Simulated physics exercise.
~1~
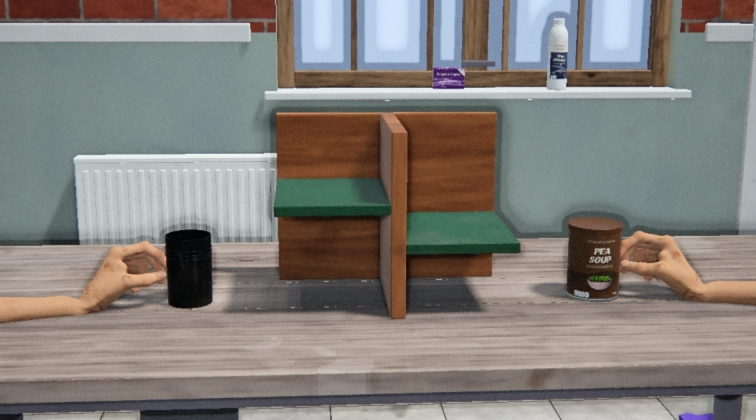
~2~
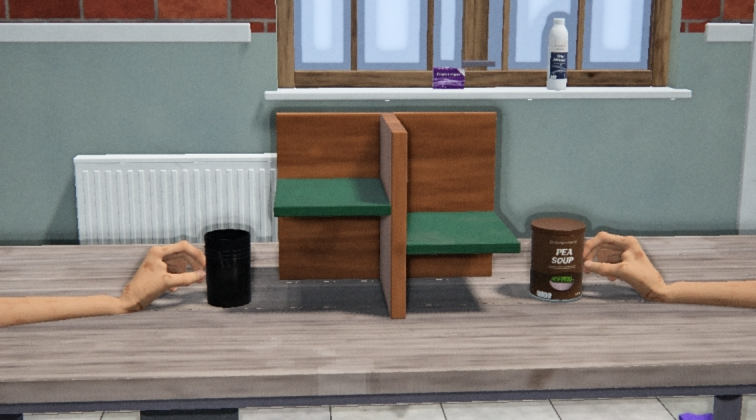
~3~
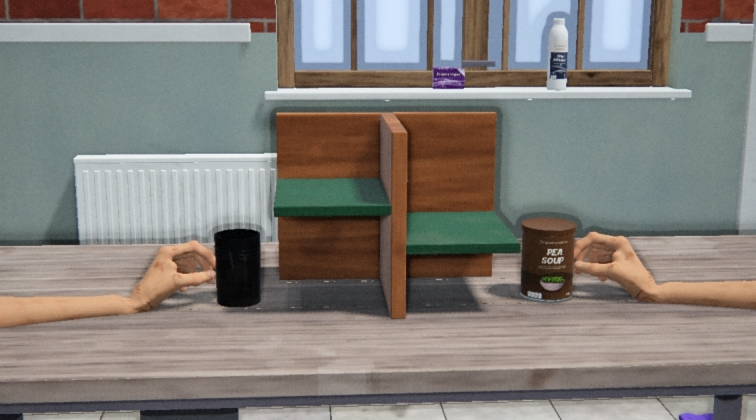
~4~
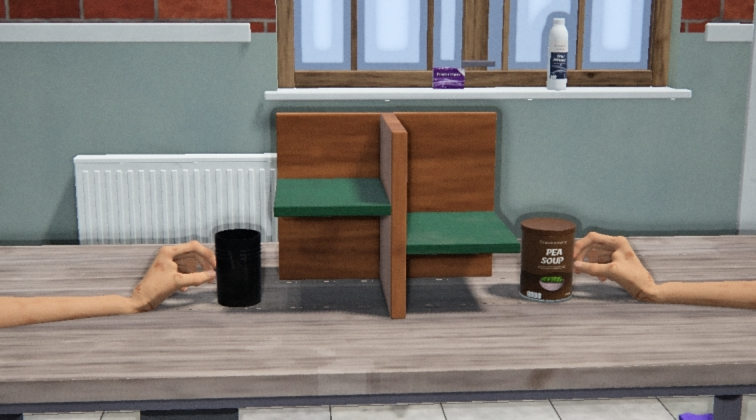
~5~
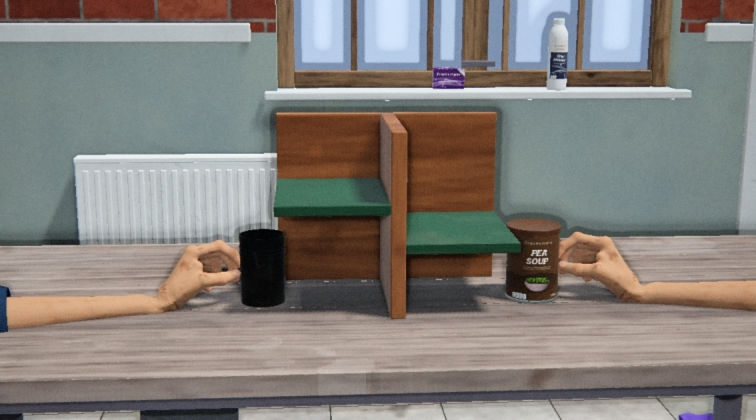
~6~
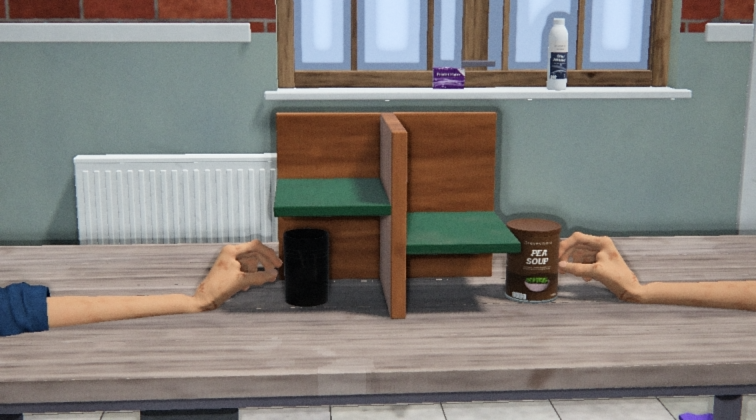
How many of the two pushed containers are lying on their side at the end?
None of them are. The black beaker and the brown tin are both still standing upright.
